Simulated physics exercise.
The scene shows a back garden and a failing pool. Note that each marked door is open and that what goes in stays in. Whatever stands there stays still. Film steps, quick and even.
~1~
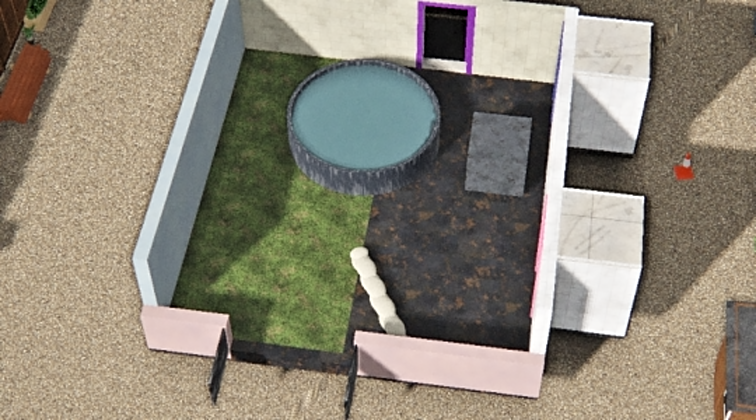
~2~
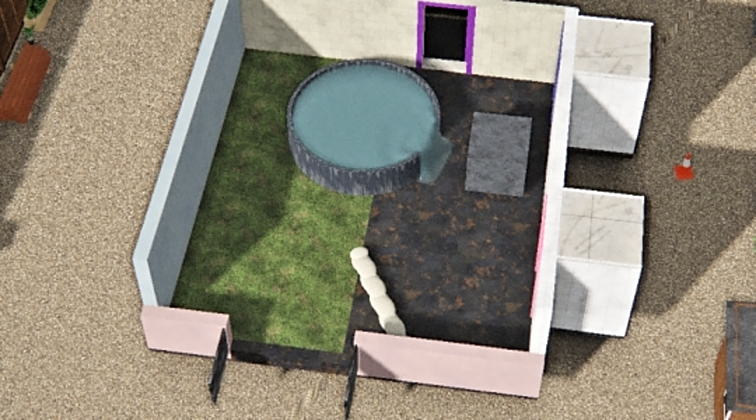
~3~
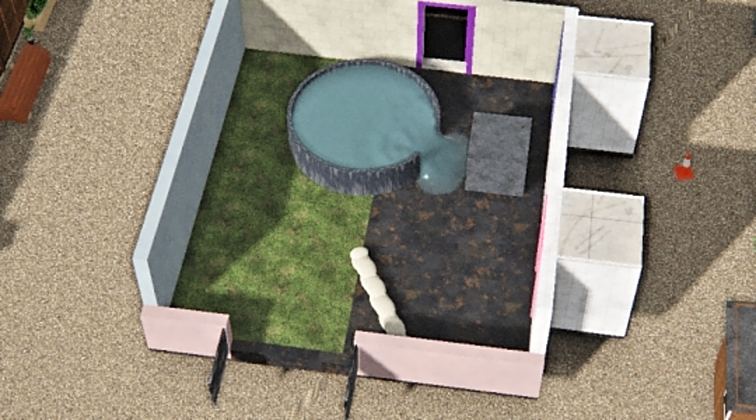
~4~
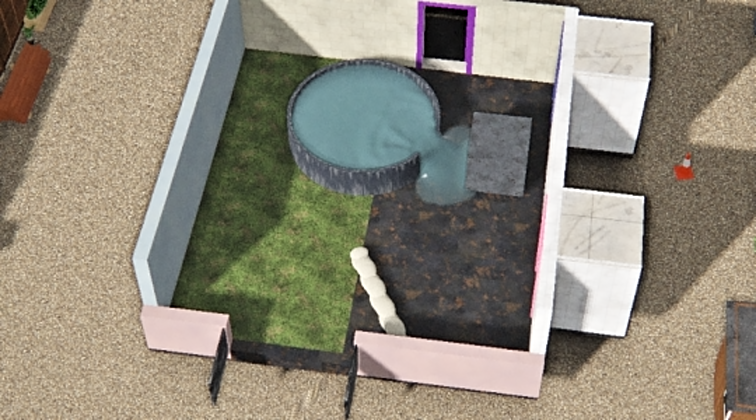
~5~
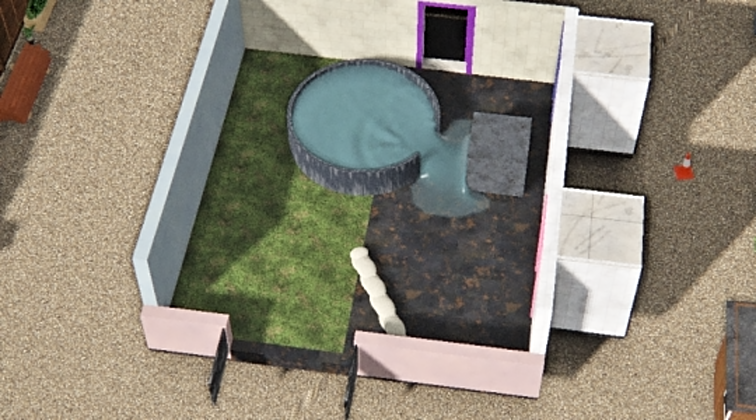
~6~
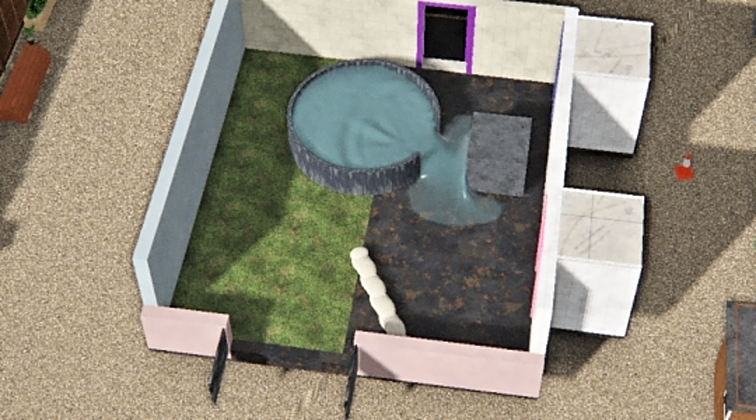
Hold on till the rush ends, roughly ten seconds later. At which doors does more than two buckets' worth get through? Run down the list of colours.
Result: The purple door counts as over, the blue door counts as over, the pink door counts as over.
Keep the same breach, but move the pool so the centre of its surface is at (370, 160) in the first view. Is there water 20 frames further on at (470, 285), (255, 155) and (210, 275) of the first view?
Result: Inundated; spared; spared.
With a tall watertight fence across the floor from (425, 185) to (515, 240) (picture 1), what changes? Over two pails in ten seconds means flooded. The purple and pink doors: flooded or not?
Door by door: Purple door tops the limit, pink door remains below the limit.
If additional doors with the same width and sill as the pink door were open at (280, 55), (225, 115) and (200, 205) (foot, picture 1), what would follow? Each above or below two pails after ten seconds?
Lab note, doors in listed order: Under the limit, under the limit, under the limit.
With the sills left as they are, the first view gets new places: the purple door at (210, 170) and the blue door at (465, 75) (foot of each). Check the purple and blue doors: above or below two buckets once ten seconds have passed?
The purple one falls short, and the blue one overflows.
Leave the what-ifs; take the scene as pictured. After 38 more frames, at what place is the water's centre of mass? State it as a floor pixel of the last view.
My pick is pixel (417, 188).
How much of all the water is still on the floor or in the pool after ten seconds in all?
Estimate: Some 86 %.
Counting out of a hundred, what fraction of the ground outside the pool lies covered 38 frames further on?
Around 65 in a hundred.
A moment on, water covers 20 % of the floor; the purple door not reached, the blue door wet at the sill, nothing in, the pink door not reached.
Next, water covers 40 % of the floor; the purple door under two buckets in, the blue door under two buckets in, the pink door under two buckets in.
Then, water covers 50 % of the floor; the purple door over two buckets in, the blue door over two buckets in, the pink door under two buckets in.
Later, water covers 65 % of the floor; the purple door far over two buckets in, the blue door far over two buckets in, the pink door over two buckets in.
In the end, water covers 80 % of the floor; the purple door far over two buckets in, the blue door far over two buckets in, the pink door far over two buckets in.
